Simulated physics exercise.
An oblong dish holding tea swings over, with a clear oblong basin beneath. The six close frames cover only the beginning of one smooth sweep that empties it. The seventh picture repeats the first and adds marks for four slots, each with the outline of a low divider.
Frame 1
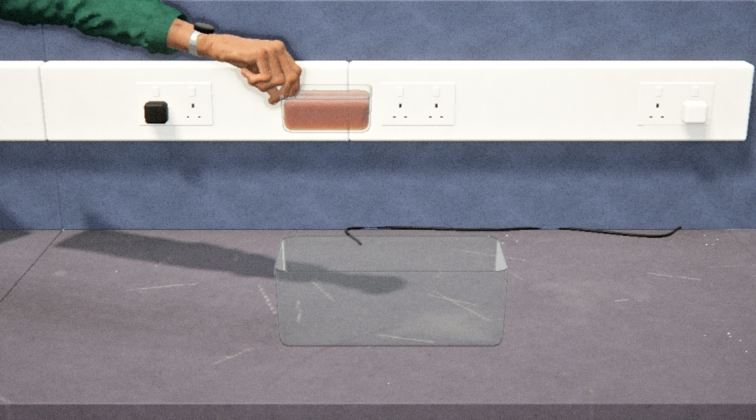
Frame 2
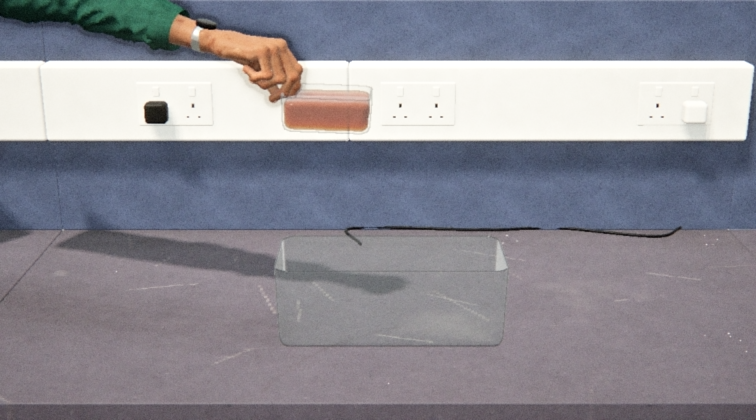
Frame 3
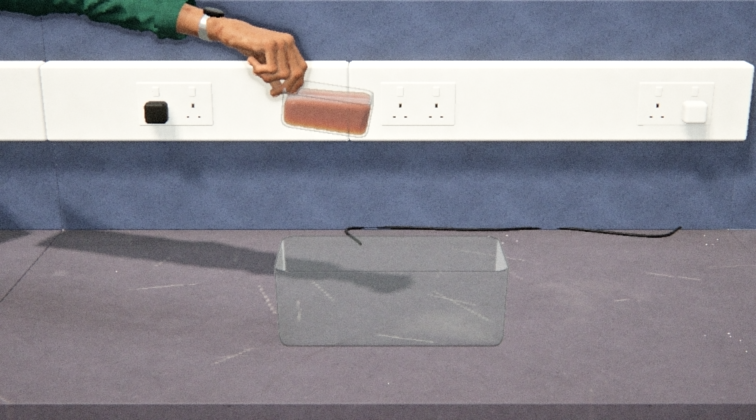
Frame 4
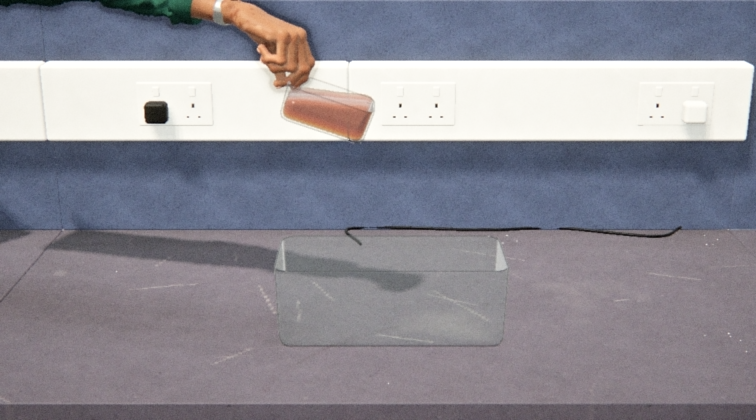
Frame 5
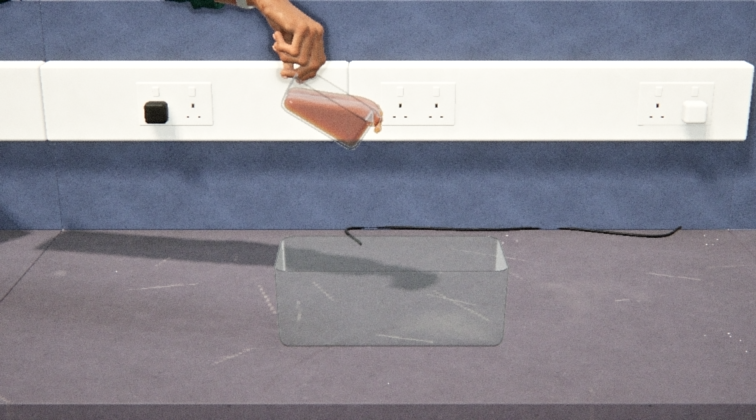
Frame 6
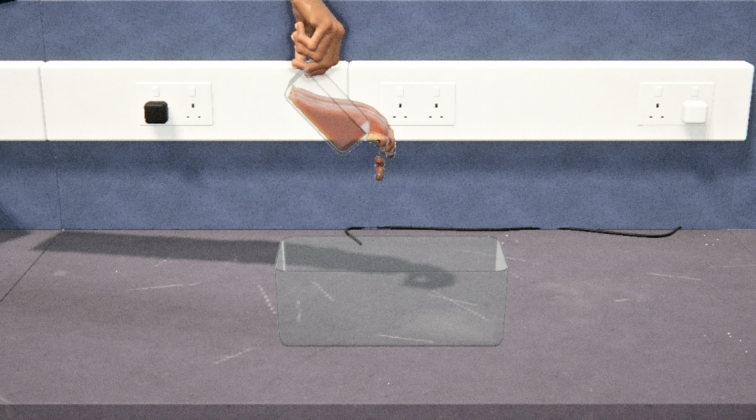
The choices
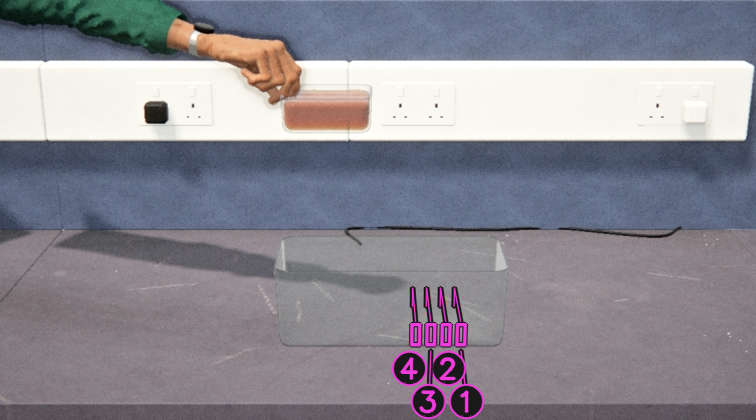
A hand tilts a clear dish of tea rightward until tea pours over its lip.
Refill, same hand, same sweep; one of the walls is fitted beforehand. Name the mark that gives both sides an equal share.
3 beats the others.
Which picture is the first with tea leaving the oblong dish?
In picture 4.
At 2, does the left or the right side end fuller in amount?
The left one.
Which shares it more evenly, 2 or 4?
The answer is 4.
On the marked copy, 1 at (460, 350); 2 at (445, 350); 3 at (430, 350); 4 at (415, 350).
Choosing 1, about 82 % ends left of the wall and 12 % right of it; 5 % is lost outside.
Choosing 2, about 83 % ends left of the wall and 11 % right of it; 6 % is lost outside.
Choosing 3, about 53 % ends left of the wall and 42 % right of it; 5 % is lost outside.
Choosing 4, about 33 % ends left of the wall and 62 % right of it; 5 % is lost outside.
